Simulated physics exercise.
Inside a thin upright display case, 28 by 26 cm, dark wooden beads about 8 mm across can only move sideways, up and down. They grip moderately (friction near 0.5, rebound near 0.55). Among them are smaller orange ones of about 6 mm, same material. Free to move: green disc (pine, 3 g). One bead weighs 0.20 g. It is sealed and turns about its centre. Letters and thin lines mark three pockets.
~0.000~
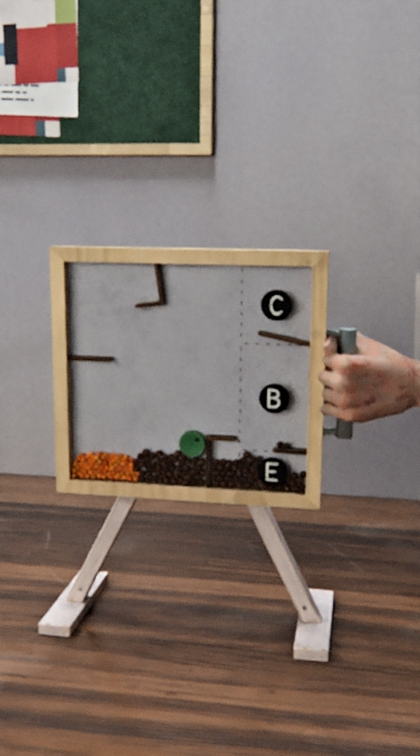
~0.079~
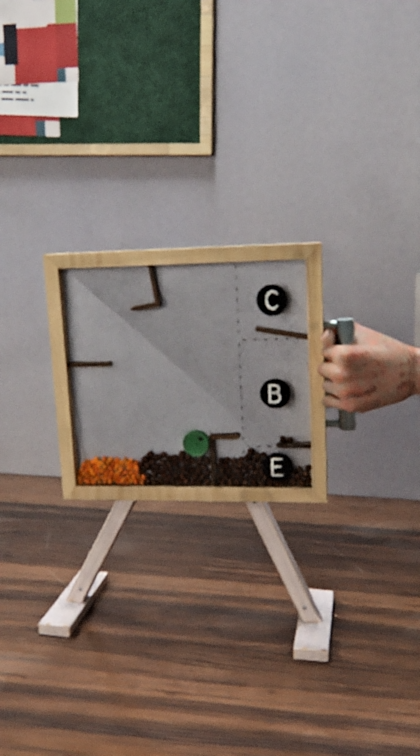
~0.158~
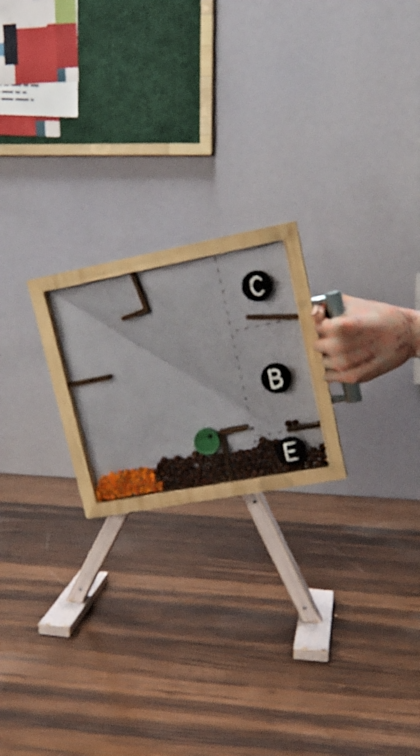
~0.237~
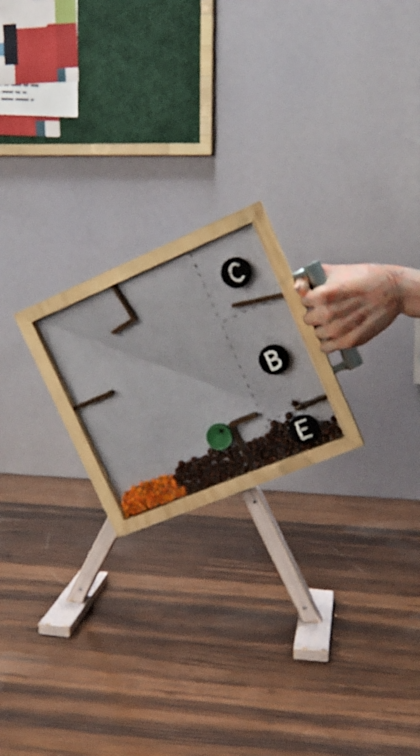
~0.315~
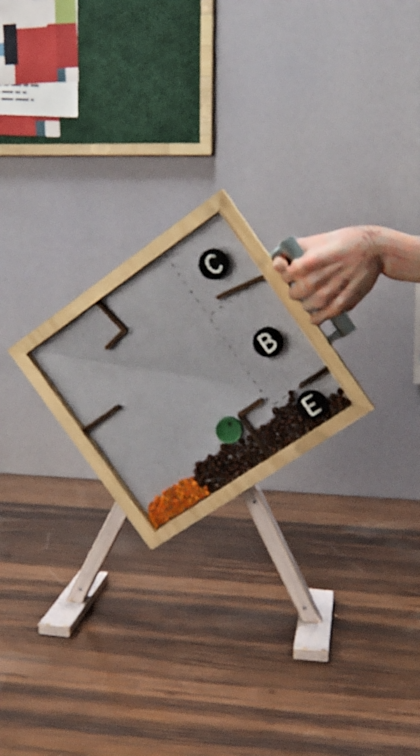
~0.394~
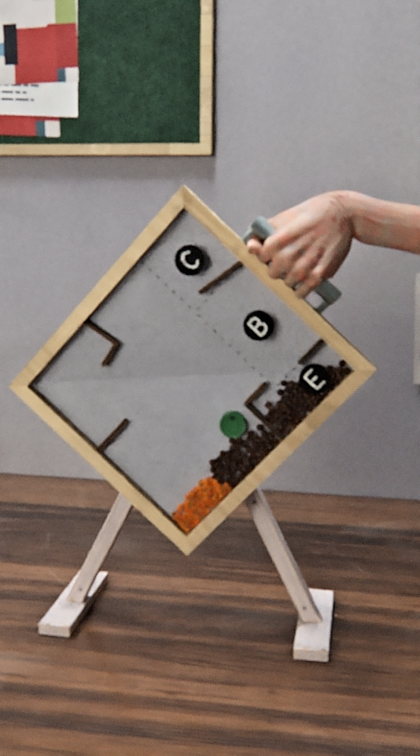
We see a hand on the right turn an upright wooden-framed case anticlockwise on its stand, from level to steeply tilted, while the dark and orange beads, green disc and lettered black circles inside swing round with it.
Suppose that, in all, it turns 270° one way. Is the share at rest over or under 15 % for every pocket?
B over, C over, E under 15 %.
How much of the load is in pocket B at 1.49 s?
Some 15 per cent.
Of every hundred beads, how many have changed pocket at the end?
Roughly 95 per cent.
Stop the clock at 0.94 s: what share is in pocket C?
Roughly 0 per cent.
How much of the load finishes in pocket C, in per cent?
Roughly 70 per cent.
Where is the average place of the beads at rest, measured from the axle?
About 7 cm right and 10 cm below.
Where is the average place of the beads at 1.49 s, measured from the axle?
Some 1 cm right and 6 cm below.
After 0.94 s, it stands 129° anticlockwise; the beads' middle is 10 cm right of and level with the centre; B 5 %, E 10 %.
After 1.49 s, it has come round 210° anticlockwise; the beads' middle is 1 cm right of and 6 cm below the centre; B 15 %, C 25 %.
After 1.96 s, it has come round 270° anticlockwise; the beads' middle is 8 cm right of and 10 cm below the centre; B 20 %, C 65 %.
At rest by 2.7 s, it has come round 270° anticlockwise; B 20 %, C 70 %, E 0 %, elsewhere 10 %.
